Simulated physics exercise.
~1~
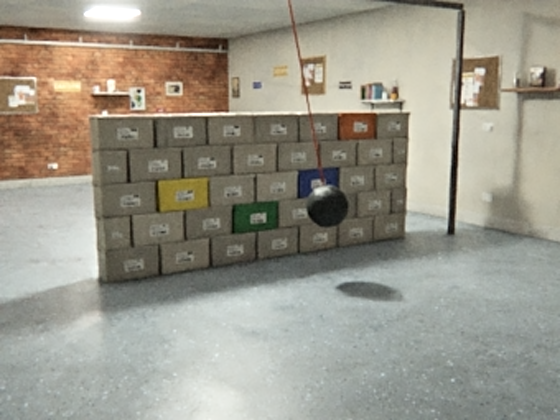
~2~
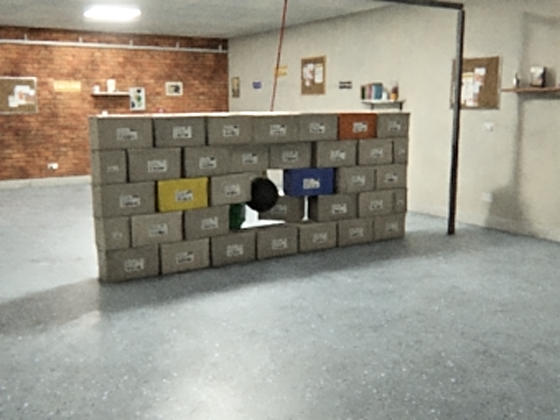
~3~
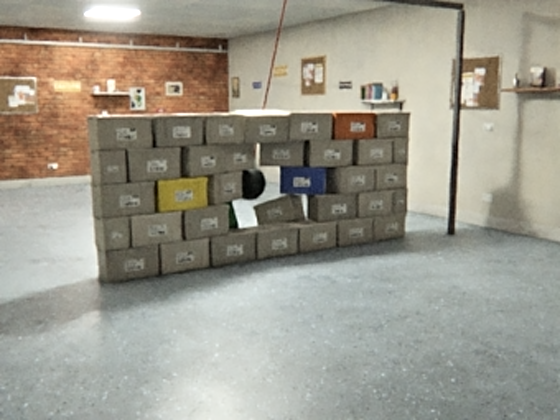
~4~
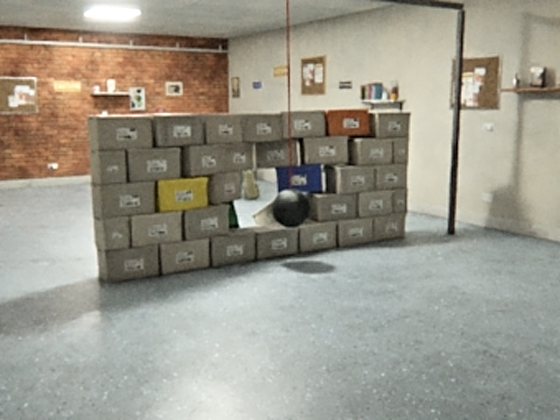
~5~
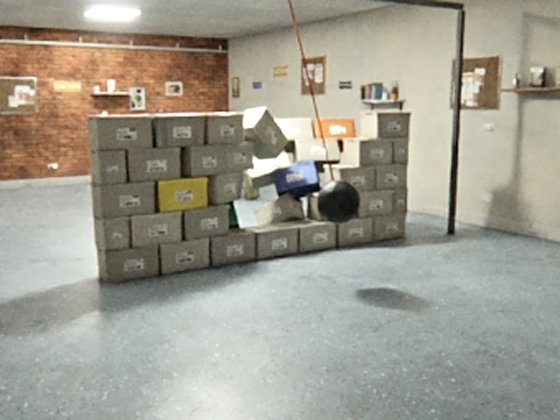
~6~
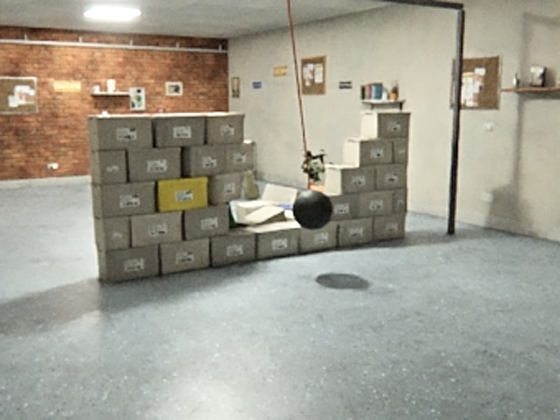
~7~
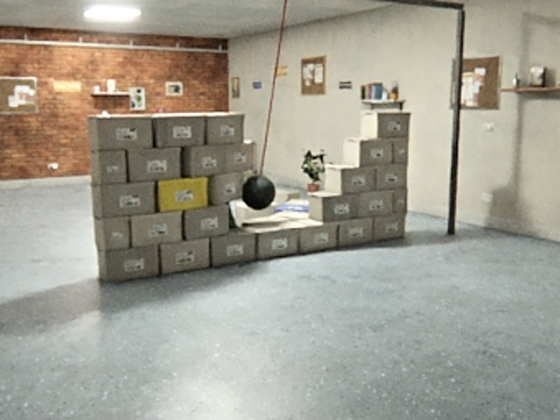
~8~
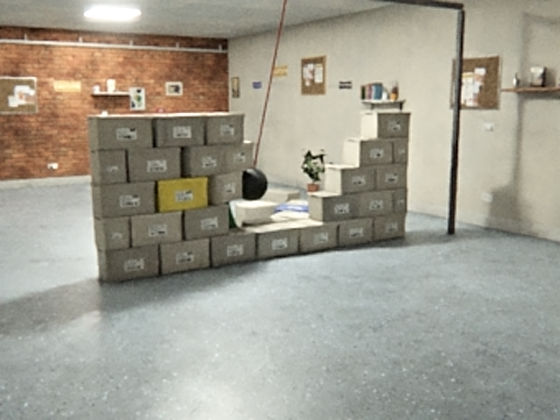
In a room with a brick back wall, a dark ball on a red line swung into a wall of stacked boxes, punching a hole, and as it swung back the middle collapsed, taking the blue and orange ones down and leaving a wide gap with both ends standing.
